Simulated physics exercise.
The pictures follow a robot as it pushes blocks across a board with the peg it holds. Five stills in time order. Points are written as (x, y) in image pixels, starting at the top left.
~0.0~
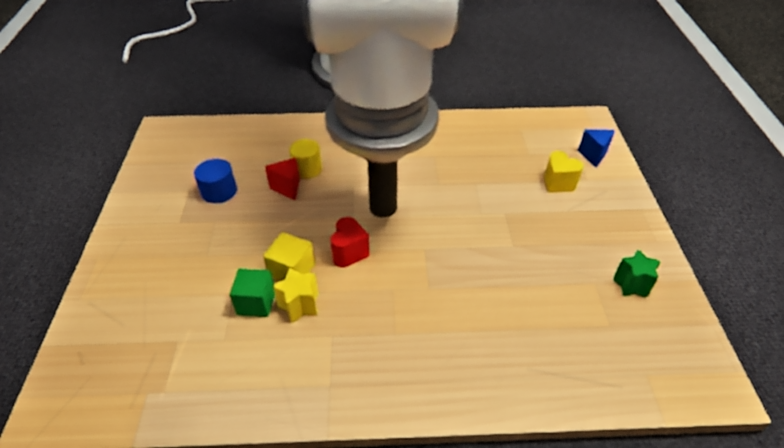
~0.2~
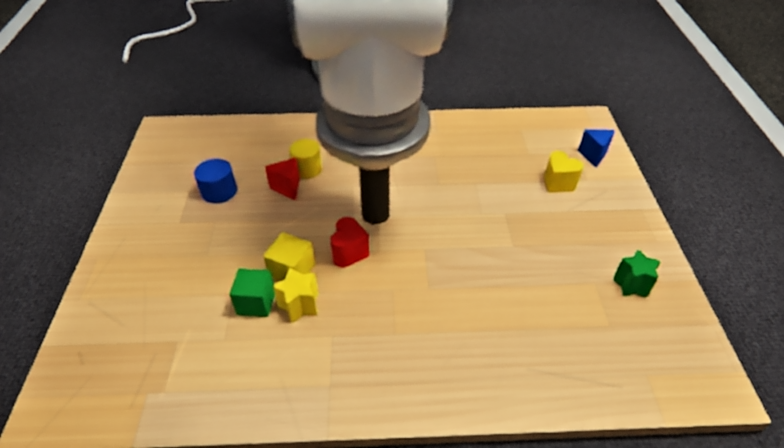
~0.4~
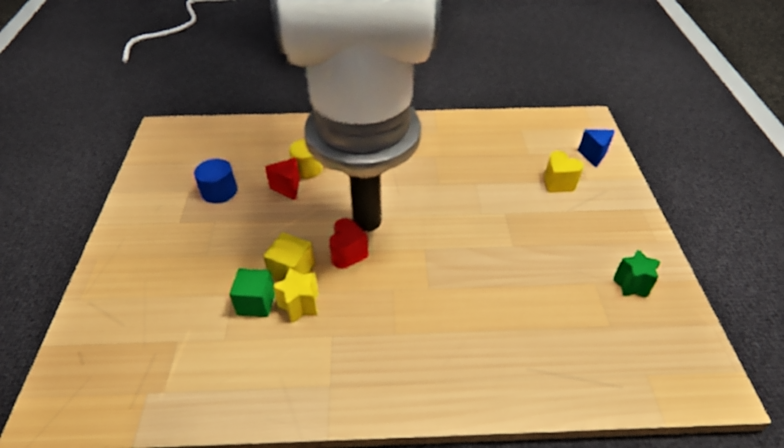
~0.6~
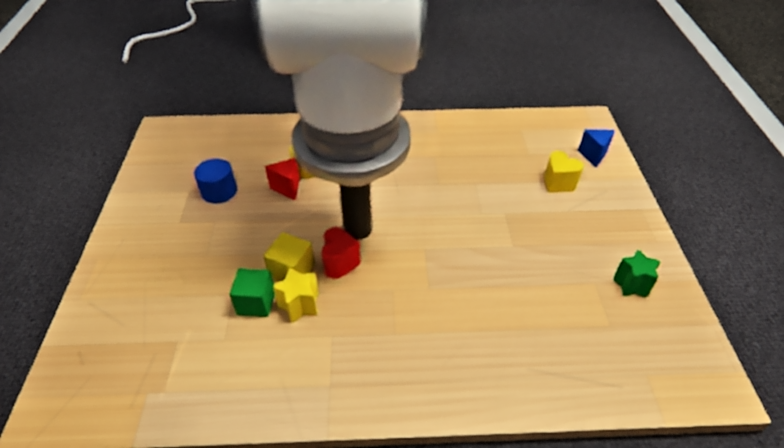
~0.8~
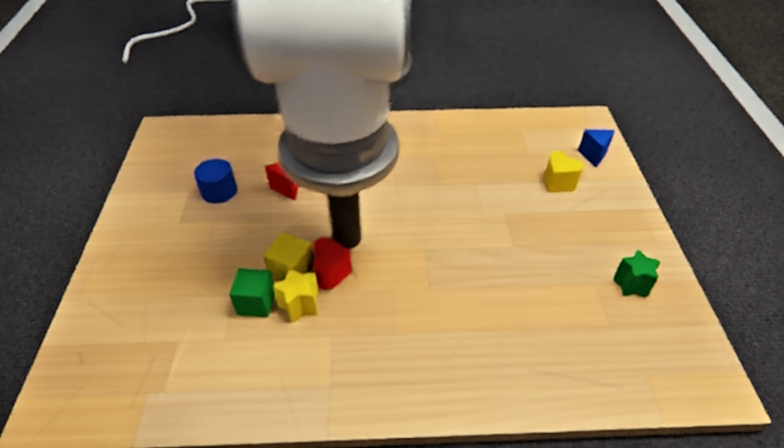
A robotic arm with a black peg reaches down over a light wooden board on a dark floor, seen from above at an angle by a still camera. Green and yellow blocks cluster left of centre near a red heart, with blue, red and yellow pieces behind and yellow, blue and green ones at right. The peg moves slightly left and nearer, pushing the heart toward the cluster.
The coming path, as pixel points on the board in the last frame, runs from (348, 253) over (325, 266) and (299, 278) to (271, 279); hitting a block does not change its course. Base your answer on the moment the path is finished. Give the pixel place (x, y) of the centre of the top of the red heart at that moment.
The answer is (300, 282).
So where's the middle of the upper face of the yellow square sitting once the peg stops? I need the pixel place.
Somewhere near (236, 249).
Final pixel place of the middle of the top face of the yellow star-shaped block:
Roughly at (285, 309).
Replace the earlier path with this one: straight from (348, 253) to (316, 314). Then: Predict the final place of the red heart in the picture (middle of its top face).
Roughly at (290, 317).
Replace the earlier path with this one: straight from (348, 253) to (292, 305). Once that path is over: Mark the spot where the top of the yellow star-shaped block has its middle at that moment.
For the centre of its top, I'd go with (255, 339).
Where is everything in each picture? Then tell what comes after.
The first frame shows lower end of the peg (383, 208), tops of blocks, green square (250, 282), yellow square (288, 249), yellow star-shaped block (296, 284), red heart (348, 231).
The second frame shows peg (376, 214), blocks as before.
The third frame shows peg (367, 222), red heart (346, 232).
The fourth frame shows peg (358, 230), red heart (338, 242).
The fifth frame shows peg (347, 239), green square (250, 282), yellow square (288, 249), yellow star-shaped block (296, 284), red heart (328, 252).
On the path given first. Halfway along, peg (310, 258); yellow square (270, 252); yellow star-shaped block (288, 302), turned 20° clockwise; red heart (306, 276), turned 45° anticlockwise.
At the end, peg (267, 265); green square (243, 285); yellow square (236, 249); yellow star-shaped block (285, 309), turned 15° clockwise; red heart (300, 282), turned 55° anticlockwise.
